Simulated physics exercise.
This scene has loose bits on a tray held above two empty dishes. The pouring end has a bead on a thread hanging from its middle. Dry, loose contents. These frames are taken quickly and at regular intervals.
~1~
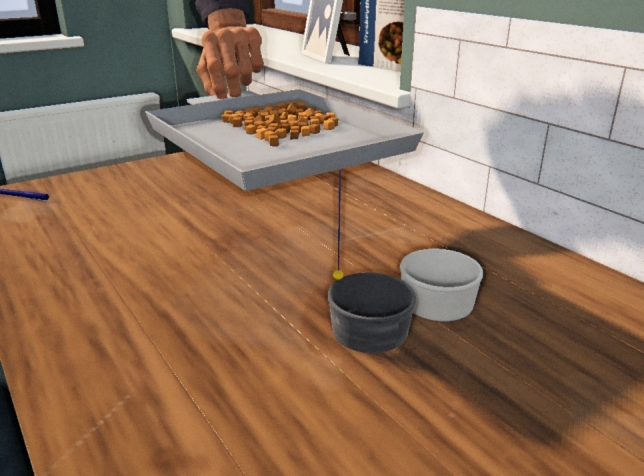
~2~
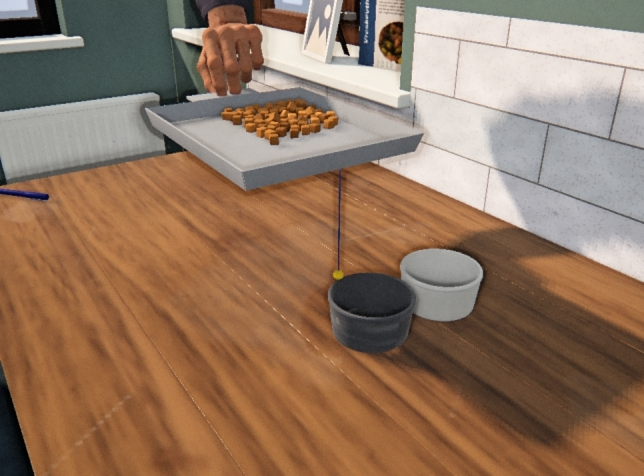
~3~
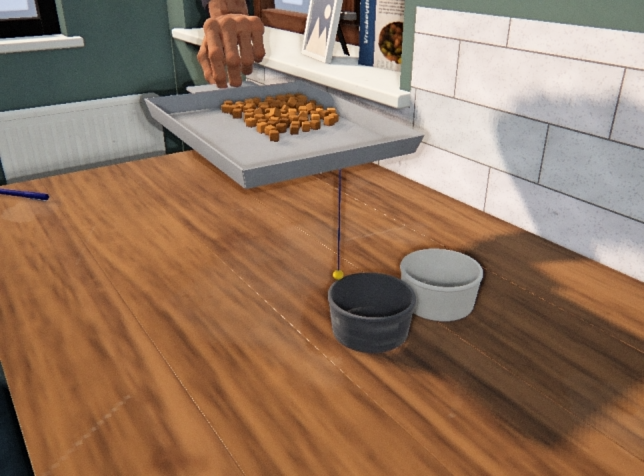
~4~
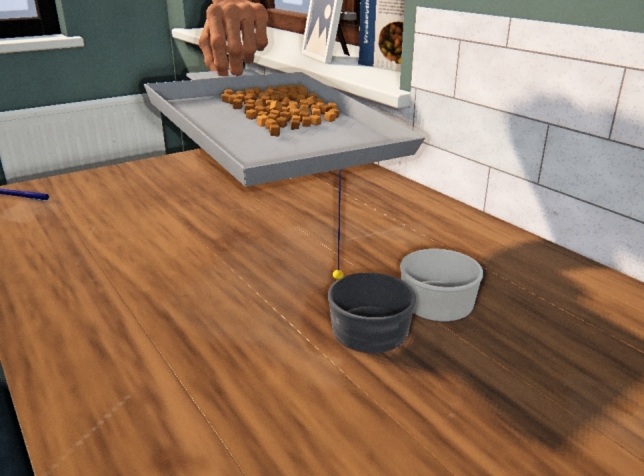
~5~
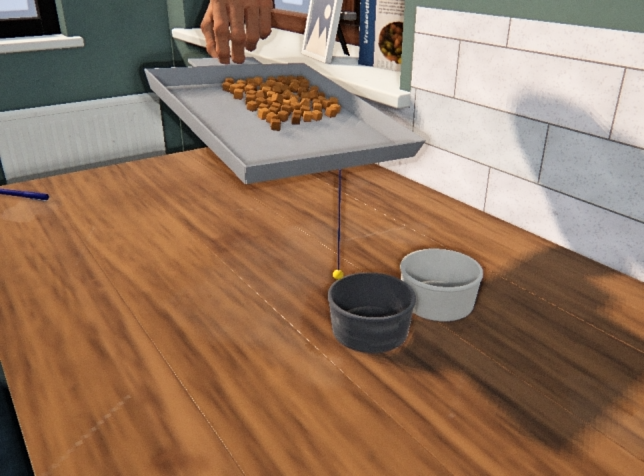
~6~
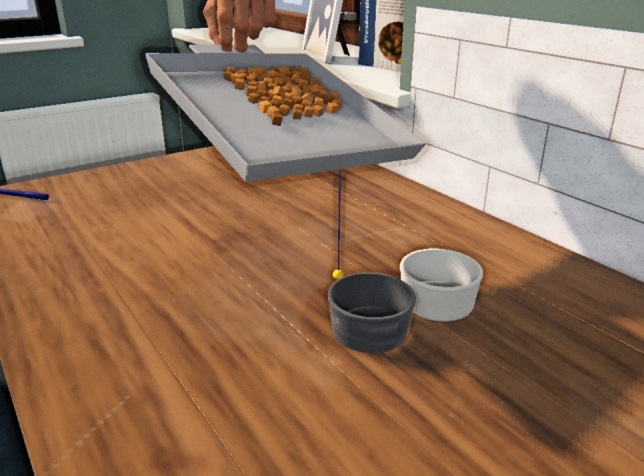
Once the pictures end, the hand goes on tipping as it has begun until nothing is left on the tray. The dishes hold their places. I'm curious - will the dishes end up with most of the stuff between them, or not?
Most of the load will land in the dishes.
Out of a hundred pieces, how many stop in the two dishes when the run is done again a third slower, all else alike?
About 90 %.
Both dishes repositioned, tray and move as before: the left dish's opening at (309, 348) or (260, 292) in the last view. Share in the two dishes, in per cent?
About 10% on the first try and 0% on the second.
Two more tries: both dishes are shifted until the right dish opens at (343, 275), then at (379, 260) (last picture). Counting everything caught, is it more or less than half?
For the two places in order: A minority share, a minority share.
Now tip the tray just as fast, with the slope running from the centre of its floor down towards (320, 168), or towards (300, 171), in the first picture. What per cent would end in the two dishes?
Respectively 30 % and 10 %.
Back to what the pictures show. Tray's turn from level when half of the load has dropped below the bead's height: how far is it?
Approx. reading: About 105°.
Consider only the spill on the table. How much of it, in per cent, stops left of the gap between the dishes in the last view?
Close to 40 per cent.
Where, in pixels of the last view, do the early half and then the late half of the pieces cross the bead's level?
I'd say close to (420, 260) at first and close to (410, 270) later on.
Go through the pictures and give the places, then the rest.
Corners of the pouring end at (245, 169) and (416, 132), level; middle of the load at (281, 121), brown sugar cubes; left dish at (398, 329); right dish at (468, 299); bead on its thread at (338, 275), in the first frame.
Corners of the pouring end at (245, 168) and (417, 132), level; middle of the load at (281, 119), in the second frame.
Corners of the pouring end at (246, 167) and (417, 134), tipped barely, lowest at the right corner; middle of the load at (281, 114), in the third frame.
Corners of the pouring end at (247, 165) and (418, 136), tipped a little, lowest at the right corner; middle of the load at (282, 107), in the fourth frame.
Corners of the pouring end at (248, 163) and (419, 139), tipped a little, lowest at the right corner; middle of the load at (283, 99), in the fifth frame.
Corners of the pouring end at (250, 161) and (419, 141), tipped clearly, lowest at the right corner; middle of the load at (285, 91); left dish at (398, 329); right dish at (468, 299), in the sixth frame.
Soon, tray tipped steeply; nearly all on the tray; a stray few in the right dish; a small part in the air.
A while on, tray tipped right over; about two thirds on the tray; a stray few in the left dish; a small part in the right dish; a small part outside both; a small part in the air.
Towards the end, tray tipped past a quarter turn; about a quarter in the left dish; about half in the right dish; about a quarter outside both; a stray few in the air.
Finally, tray tipped past a quarter turn; about a quarter in the left dish; about half in the right dish; about a quarter outside both; a stray few in the air.
